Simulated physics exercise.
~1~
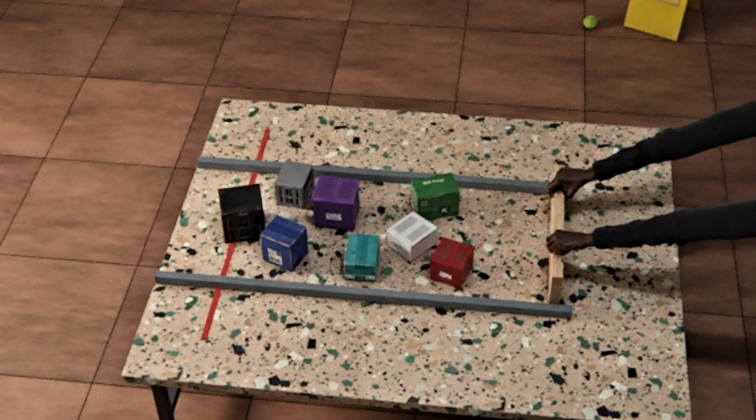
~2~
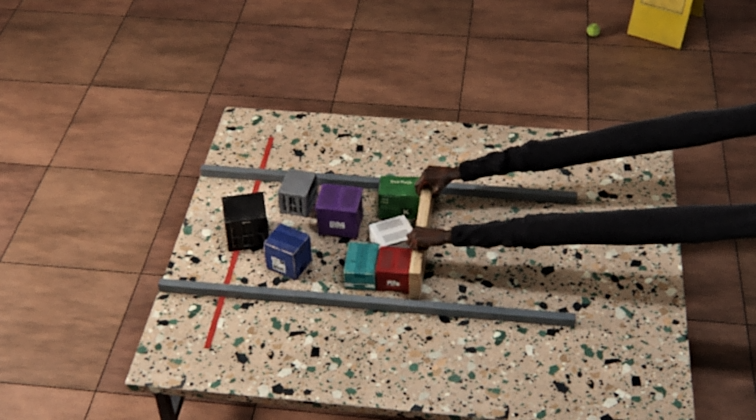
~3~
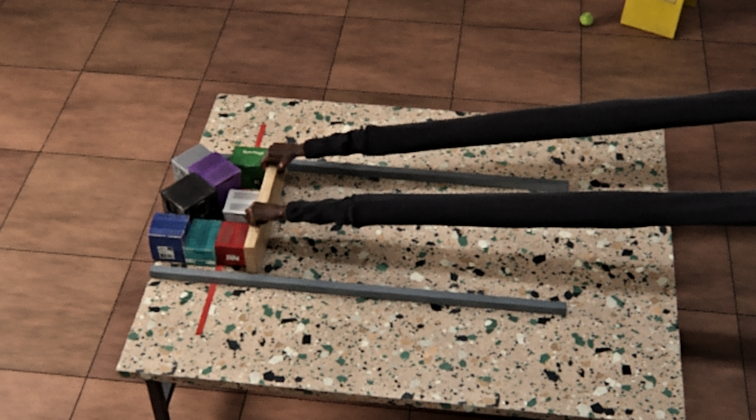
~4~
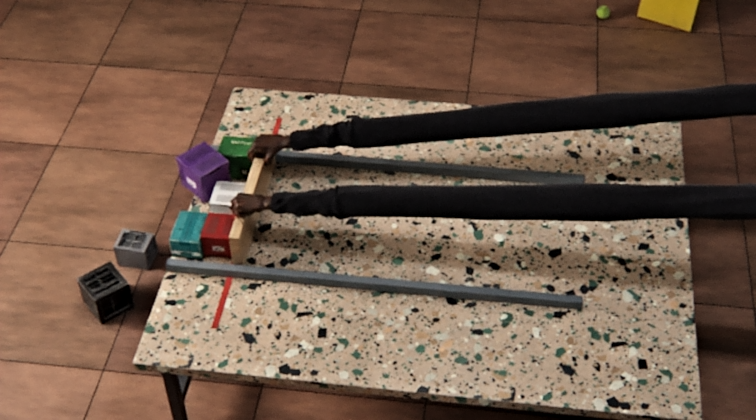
A wooden plank, pushed by two hands, slid left across a speckled table between two rails, gathering the colorful boxes toward a red tape line until the black, grey and blue ones went off the far edge while the others stayed bunched against it.
